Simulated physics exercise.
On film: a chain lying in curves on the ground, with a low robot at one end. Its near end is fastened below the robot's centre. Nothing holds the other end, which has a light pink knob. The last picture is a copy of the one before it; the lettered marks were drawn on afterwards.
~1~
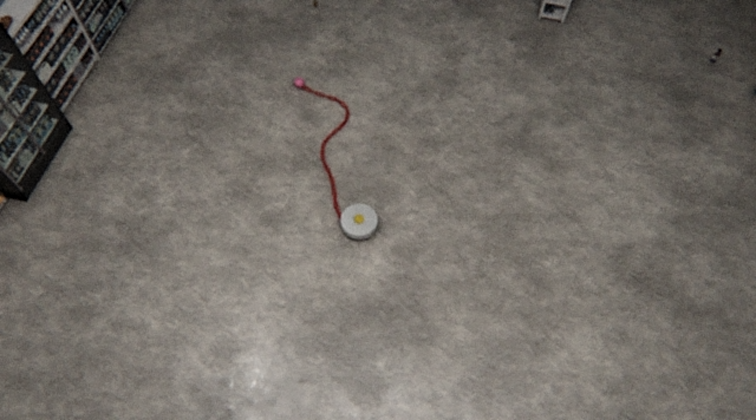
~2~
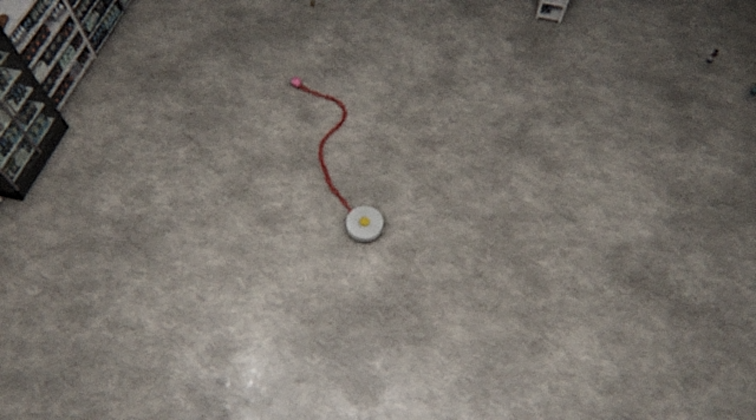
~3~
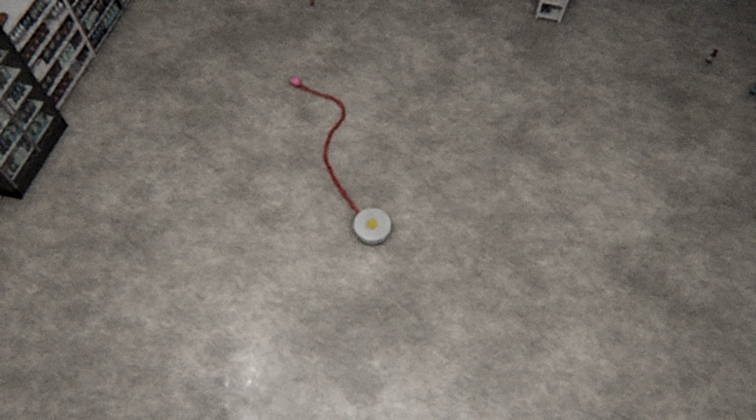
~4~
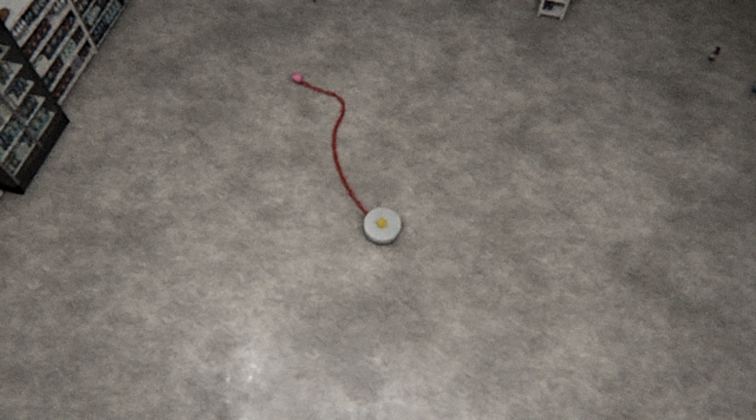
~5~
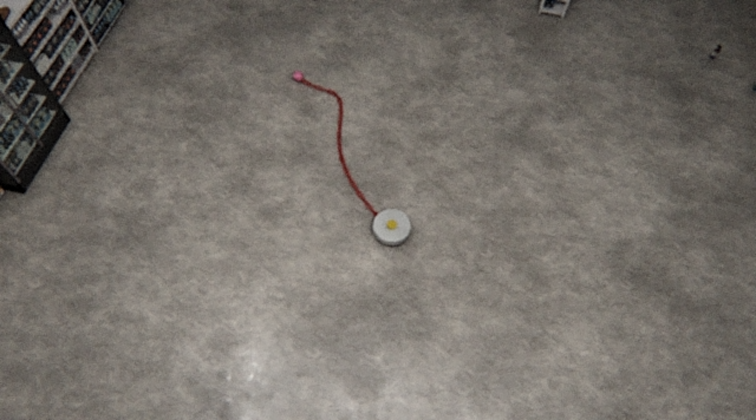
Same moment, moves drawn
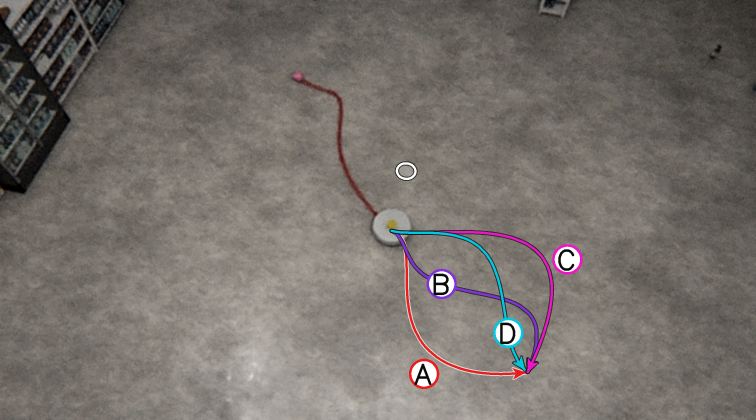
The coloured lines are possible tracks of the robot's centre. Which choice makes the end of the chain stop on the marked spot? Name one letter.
Choose route C.
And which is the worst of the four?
Route A.
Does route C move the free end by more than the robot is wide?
Yes.
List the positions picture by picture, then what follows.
In the first frame, free end (299, 82); robot (359, 222).
In the second frame, robot (365, 225); free end (296, 82).
In the third frame, robot (372, 227); free end (296, 81).
In the fourth frame, robot (382, 226); free end (298, 77).
In the fifth frame, robot (392, 228); free end (298, 76).
On the marked copy, A from (391, 231) via (415, 330) to (526, 372); B from (391, 231) via (474, 292) to (528, 372); C from (391, 231) via (527, 244) to (528, 372); D from (391, 231) via (491, 261) to (525, 370); the ring at (406, 171).
Following C. Soon after the start, robot (494, 231), middle of the chain (391, 175), free end (324, 102).
Later, robot (553, 298), middle of the chain (464, 212), free end (374, 148).
In the end, robot (529, 370), middle of the chain (481, 253), free end (406, 170); the free end is on the ring.
As for the rest, A leaves the free end at (365, 190); B leaves the free end at (378, 180); D leaves the free end at (390, 171).
